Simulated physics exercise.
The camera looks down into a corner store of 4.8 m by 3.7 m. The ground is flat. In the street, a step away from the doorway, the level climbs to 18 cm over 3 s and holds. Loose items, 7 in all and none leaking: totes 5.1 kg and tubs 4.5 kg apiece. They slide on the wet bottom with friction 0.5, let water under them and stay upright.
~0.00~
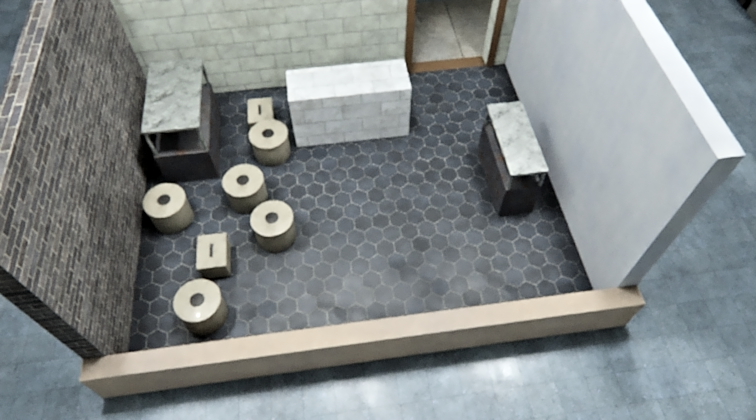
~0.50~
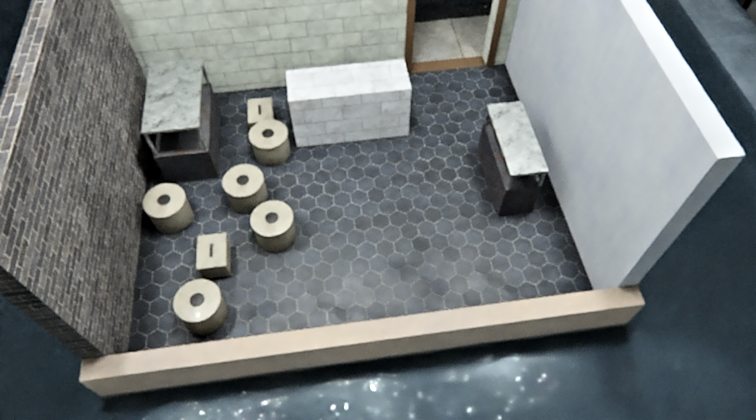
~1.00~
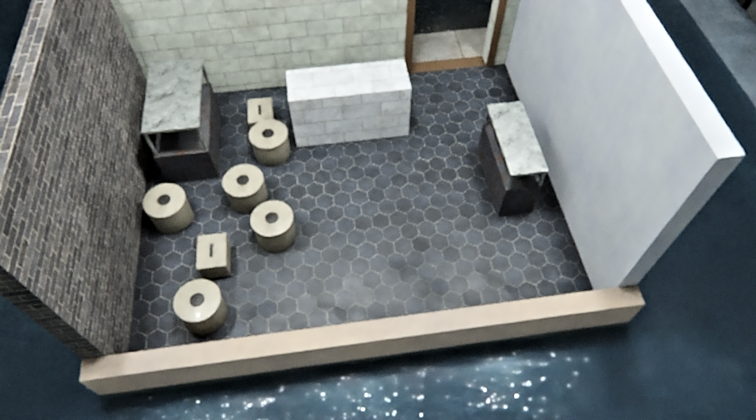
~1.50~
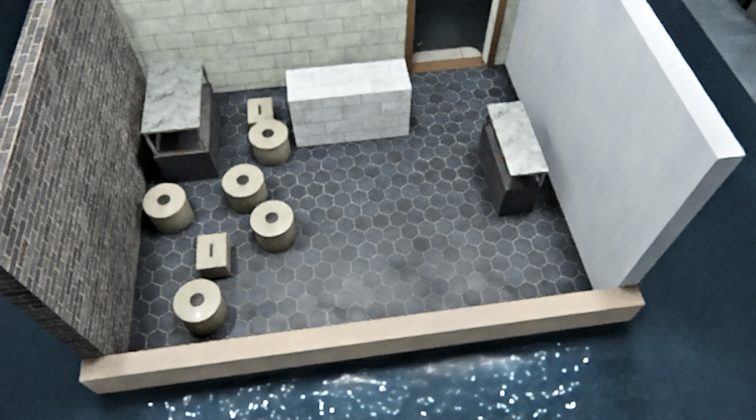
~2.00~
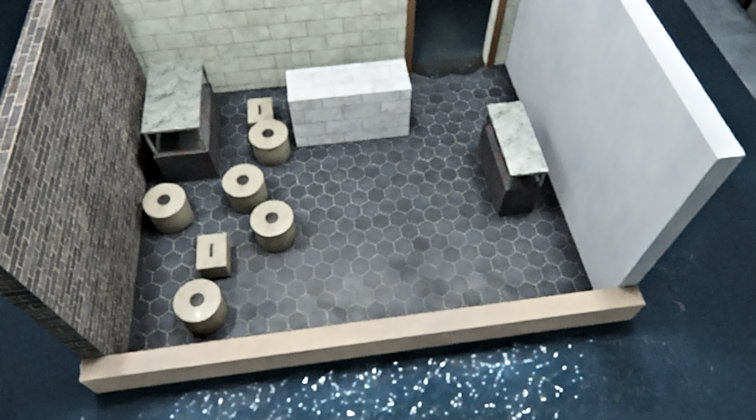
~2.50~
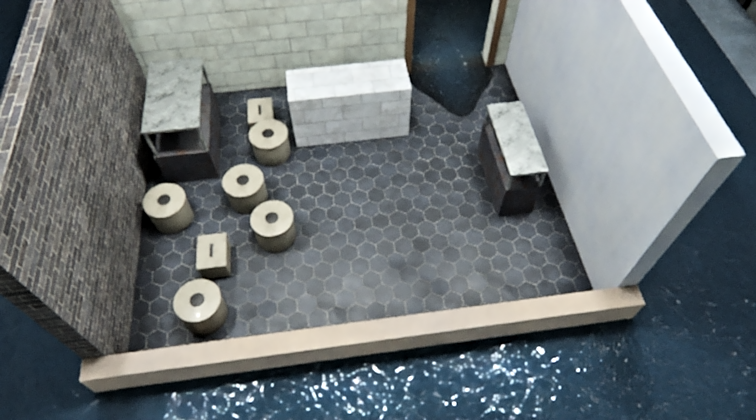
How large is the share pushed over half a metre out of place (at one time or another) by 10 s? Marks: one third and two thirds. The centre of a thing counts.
Share: Under a third.
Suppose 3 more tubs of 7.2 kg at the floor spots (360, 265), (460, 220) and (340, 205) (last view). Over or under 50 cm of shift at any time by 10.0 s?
In that order: Over, more, under.
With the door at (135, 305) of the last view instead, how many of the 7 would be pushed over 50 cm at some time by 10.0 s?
In that case 3 of them.
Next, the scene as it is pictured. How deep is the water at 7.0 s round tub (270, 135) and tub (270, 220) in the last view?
About 0 and 1 cm.
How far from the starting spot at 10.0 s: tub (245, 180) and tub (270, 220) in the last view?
In turn: 10 cm, 40 cm.
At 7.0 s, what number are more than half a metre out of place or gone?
0 of them.
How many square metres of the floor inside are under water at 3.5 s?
About 3.0 m2.
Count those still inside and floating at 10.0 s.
I count 3.
After 3.5 s 0 of 7 are over 50 cm from their spots; 0 afloat.
After 4.5 s 0 of 7 are over 50 cm from their spots; 0 afloat.
After 7.0 s 0 of 7 are over 50 cm from their spots; 0 afloat.
After 10.0 s 1 of 7 are over 50 cm from their spots, and 1 have been at some point; 3 afloat.
